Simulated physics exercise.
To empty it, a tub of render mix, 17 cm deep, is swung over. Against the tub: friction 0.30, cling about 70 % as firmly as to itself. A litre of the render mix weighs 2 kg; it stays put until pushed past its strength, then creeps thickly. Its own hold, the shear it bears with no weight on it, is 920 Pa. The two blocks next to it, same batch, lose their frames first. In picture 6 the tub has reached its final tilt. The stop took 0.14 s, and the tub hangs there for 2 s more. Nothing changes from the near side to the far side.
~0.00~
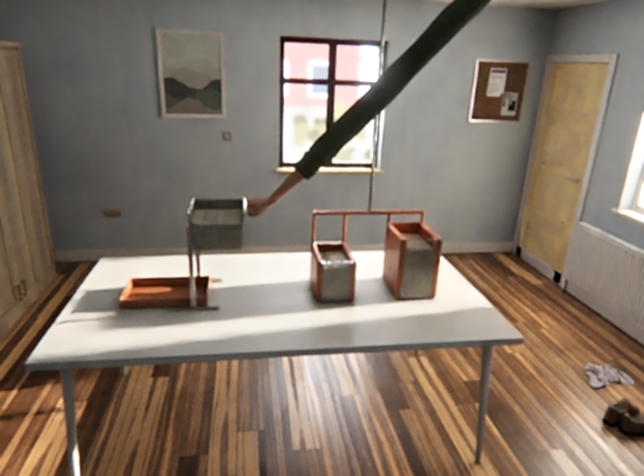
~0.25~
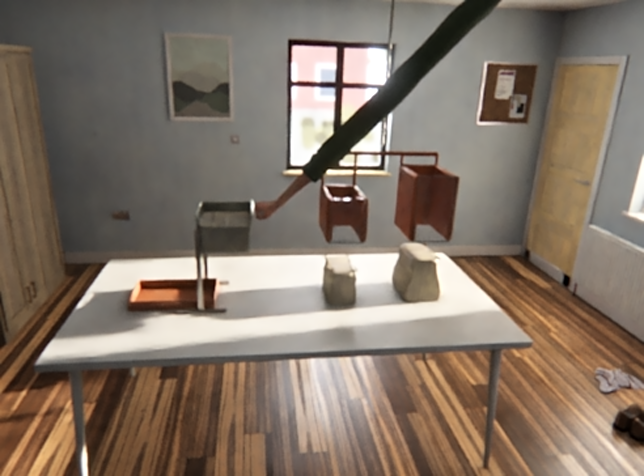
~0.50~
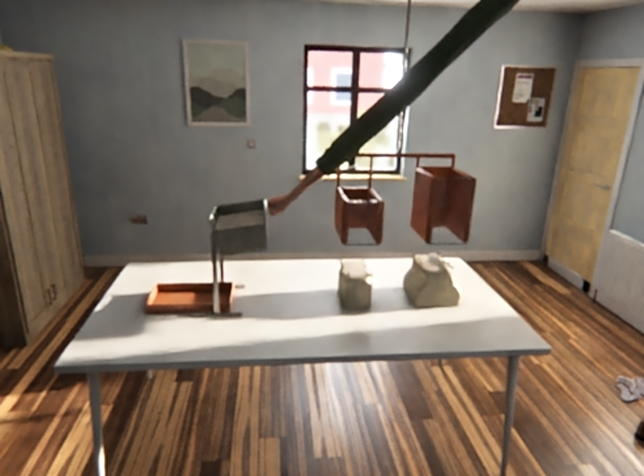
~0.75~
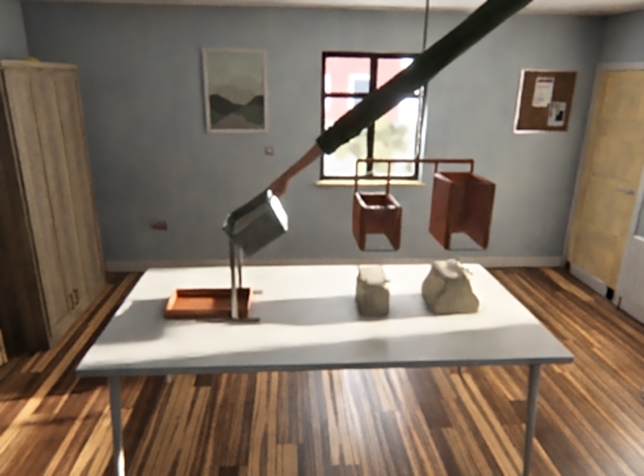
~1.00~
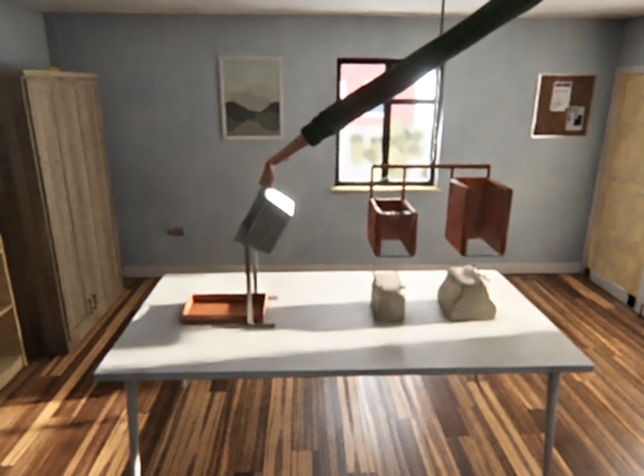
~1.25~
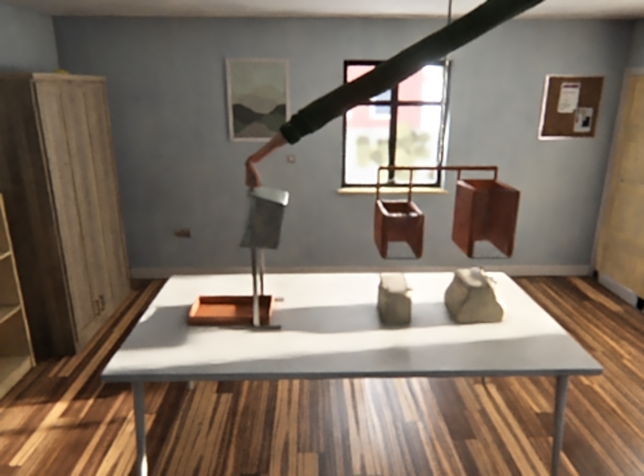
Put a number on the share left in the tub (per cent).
Expect roughly 100 %.
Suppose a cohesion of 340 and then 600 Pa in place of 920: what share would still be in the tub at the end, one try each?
In that order: 60 %, 65 %.
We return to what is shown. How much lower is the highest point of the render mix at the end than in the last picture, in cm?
Roughly 0 cm.
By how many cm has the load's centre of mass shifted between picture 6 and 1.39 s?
Some 0 cm.
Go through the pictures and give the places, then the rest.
In the first frame, handle-side rim at (243, 214), tilt 0 degrees; top of the render mix at (202, 224); blocks stand 18 cm, 28 cm (left to right).
In the second frame, handle-side rim at (251, 216), tilt 0 degrees; top of the render mix at (210, 227); blocks stand 18 cm, 23 cm (left to right).
In the third frame, handle-side rim at (264, 213), tilt 8 degrees; top of the render mix at (261, 224); blocks stand 17 cm, 20 cm (left to right).
In the fourth frame, handle-side rim at (266, 200), tilt 34 degrees; top of the render mix at (270, 211); blocks stand 17 cm, 20 cm (left to right).
In the fifth frame, handle-side rim at (259, 195), tilt 61 degrees; top of the render mix at (269, 203); blocks stand 17 cm, 20 cm (left to right).
In the sixth frame, handle-side rim at (247, 195), tilt 80 degrees; top of the render mix at (259, 201); blocks stand 17 cm, 20 cm (left to right).
After 1.39 s, the tub is at 80 degrees and holds 100 %.
After 1.56 s, the tub is at 80 degrees and holds 100 %.
After 1.73 s, the tub is at 80 degrees and holds 100 %.
After 1.90 s, the tub is at 80 degrees and holds 100 %.
After 3.25 s, at the end, the tub is at 80 degrees and holds 100 %.
